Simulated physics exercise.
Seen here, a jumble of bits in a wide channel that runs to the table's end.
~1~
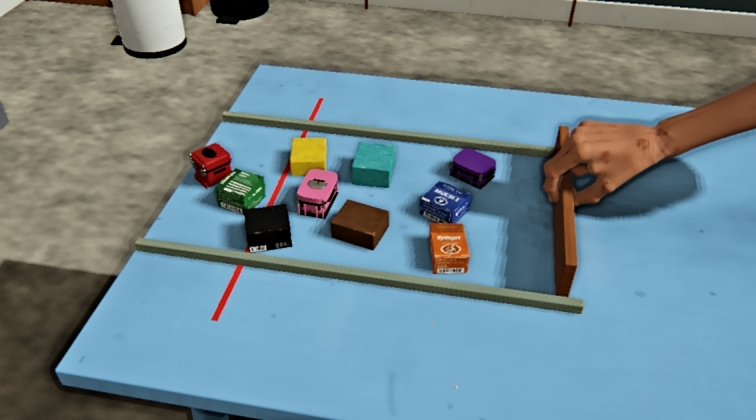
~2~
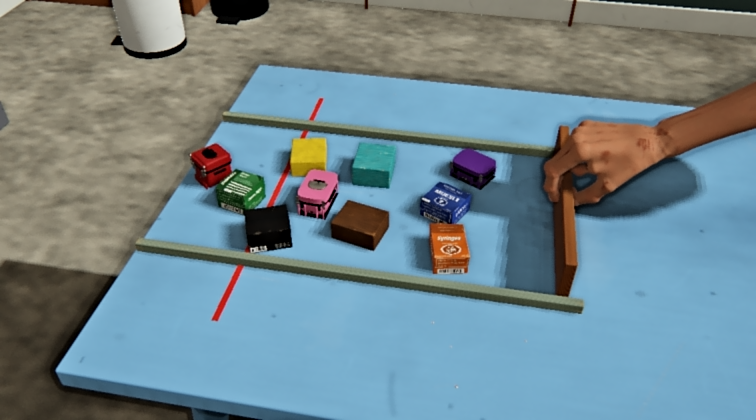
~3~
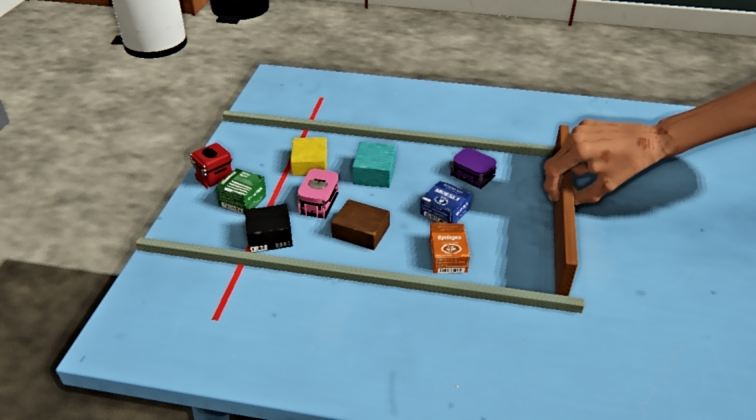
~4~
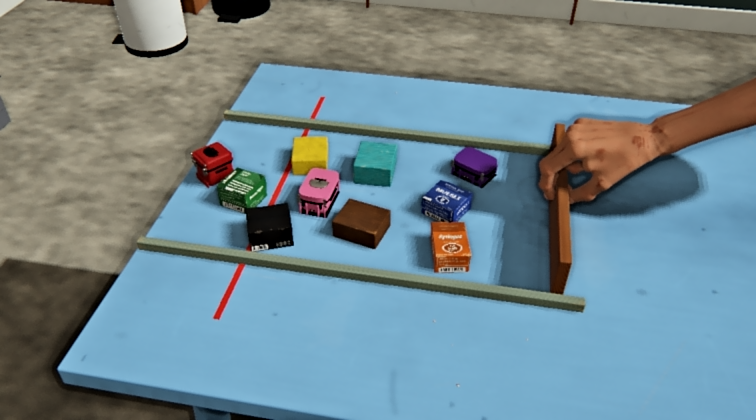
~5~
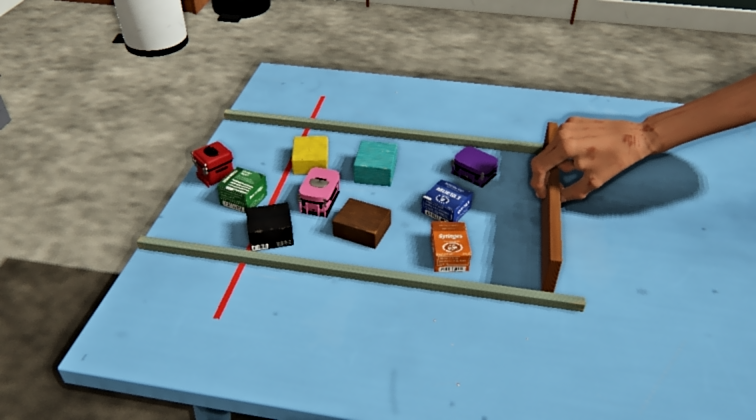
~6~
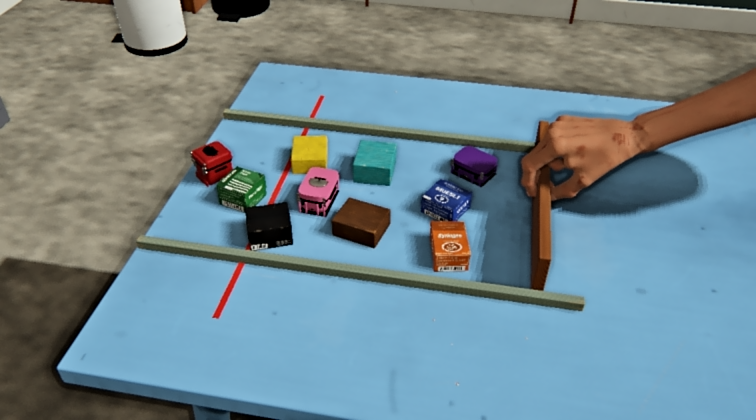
A hand at the right holds a brown board upright across a channel between two pale rails on a light blue table, seen from above at an angle by a still camera. Inside sit red, green, black, yellow, pink, teal, brown, purple, blue and orange blocks and cases, with red tape crossing toward the left. The hand barely moves at first, then slides the board slightly left, while the objects stay put.
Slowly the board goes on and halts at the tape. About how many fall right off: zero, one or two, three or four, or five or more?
Outcome: The number that fall off is zero.
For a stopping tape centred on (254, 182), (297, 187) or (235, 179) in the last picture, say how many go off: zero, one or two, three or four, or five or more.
For each place: Either three or four; none; 5 or more.
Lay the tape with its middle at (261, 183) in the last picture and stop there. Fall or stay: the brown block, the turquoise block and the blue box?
The brown block holds on, the turquoise block remains up, the blue box is kept.
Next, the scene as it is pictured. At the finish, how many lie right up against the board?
In contact: 3.
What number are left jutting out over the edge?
That would be 4.
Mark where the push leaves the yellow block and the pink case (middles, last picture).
About (207, 140), and the other about (219, 173).
Soon after, none off yet; red case at rest near (213, 163); green box at rest near (242, 189); black box at rest near (269, 226).
After that, none off yet; red case at rest near (213, 163); green box at rest near (241, 189); black box displaced about its own width near (236, 226).
In the end, the number that fall off is zero.
